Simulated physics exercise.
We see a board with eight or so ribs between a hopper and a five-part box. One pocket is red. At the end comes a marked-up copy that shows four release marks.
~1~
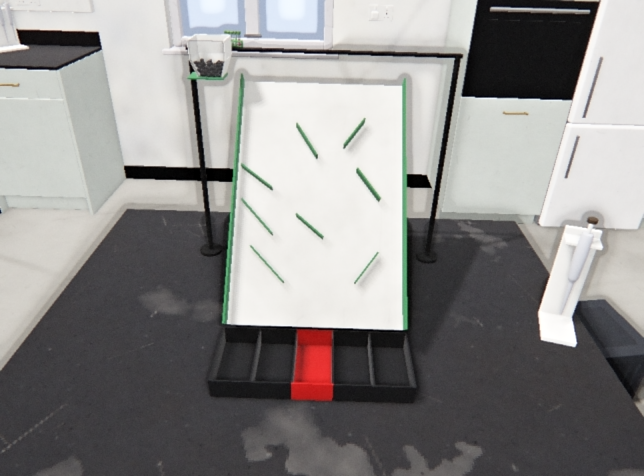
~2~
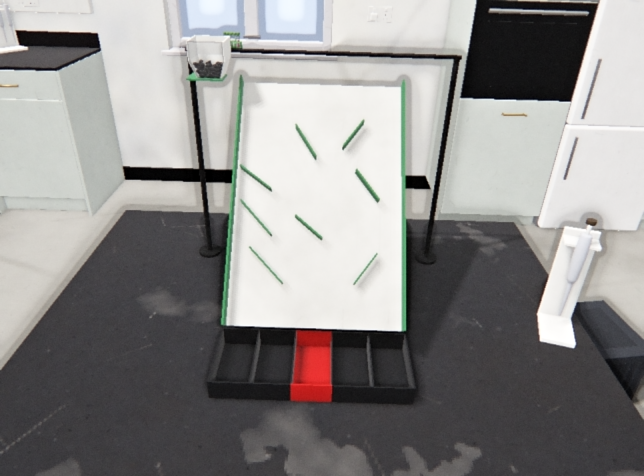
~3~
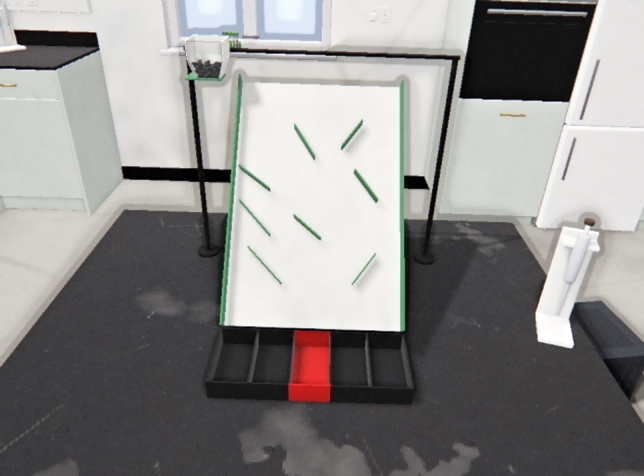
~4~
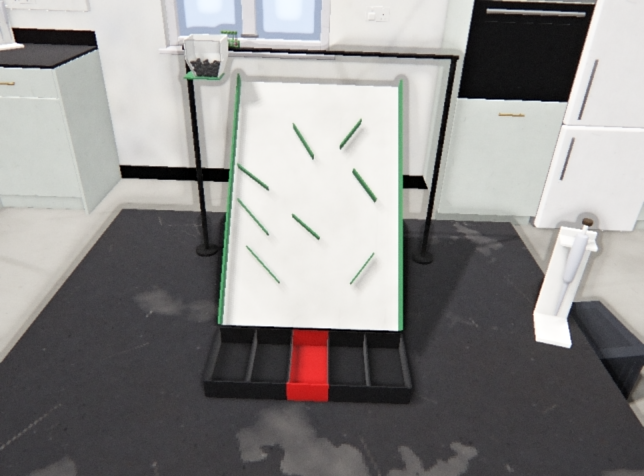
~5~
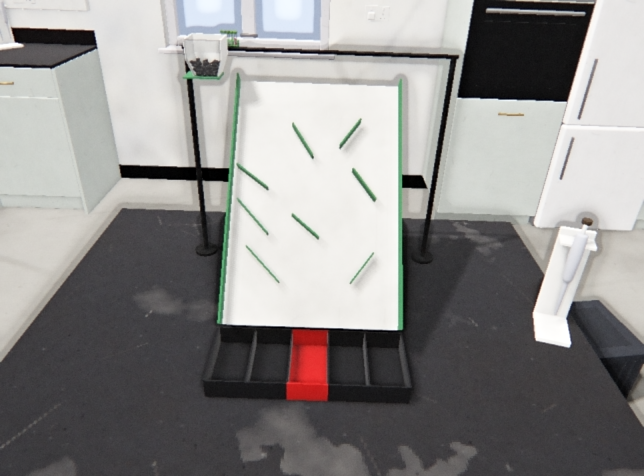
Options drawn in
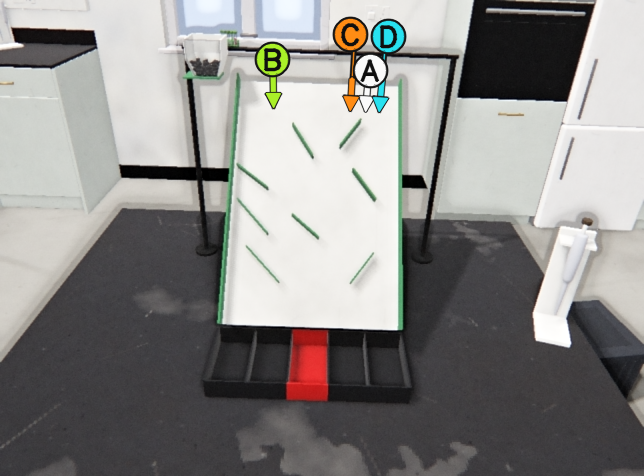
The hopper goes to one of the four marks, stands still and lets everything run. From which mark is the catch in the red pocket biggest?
B is best.
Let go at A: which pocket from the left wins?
It is the fifth one.
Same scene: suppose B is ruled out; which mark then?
Mark C.
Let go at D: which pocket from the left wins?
It is the fifth one.
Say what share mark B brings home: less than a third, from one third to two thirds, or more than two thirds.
From one third to two thirds.
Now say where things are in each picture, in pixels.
In the first frame, hopper at (215, 67), black beans, door shut.
In the second frame, ribs (296, 124) to (316, 156), (343, 146) to (364, 119), (240, 164) to (271, 188).
In the third frame, ribs (355, 169) to (378, 200), (239, 199) to (269, 234), (294, 214) to (321, 238).
In the fourth frame, ribs (246, 245) to (279, 282), (351, 283) to (374, 253).
In the fifth frame, red pocket at (307, 391), number 3 of 5 from the left.
On the marked copy, mark A meets the board at (366, 106); mark B meets the board at (273, 102); mark C meets the board at (350, 105); mark D meets the board at (379, 106).
With A, a small part in the red pocket, most in other pockets, a stray few held on the board.
With B, about two thirds in the red pocket, about a quarter in other pockets, a small part held on the board.
With C, about a quarter in the red pocket, about two thirds in other pockets, a small part held on the board.
With D, a stray few in the red pocket, nearly all in other pockets.
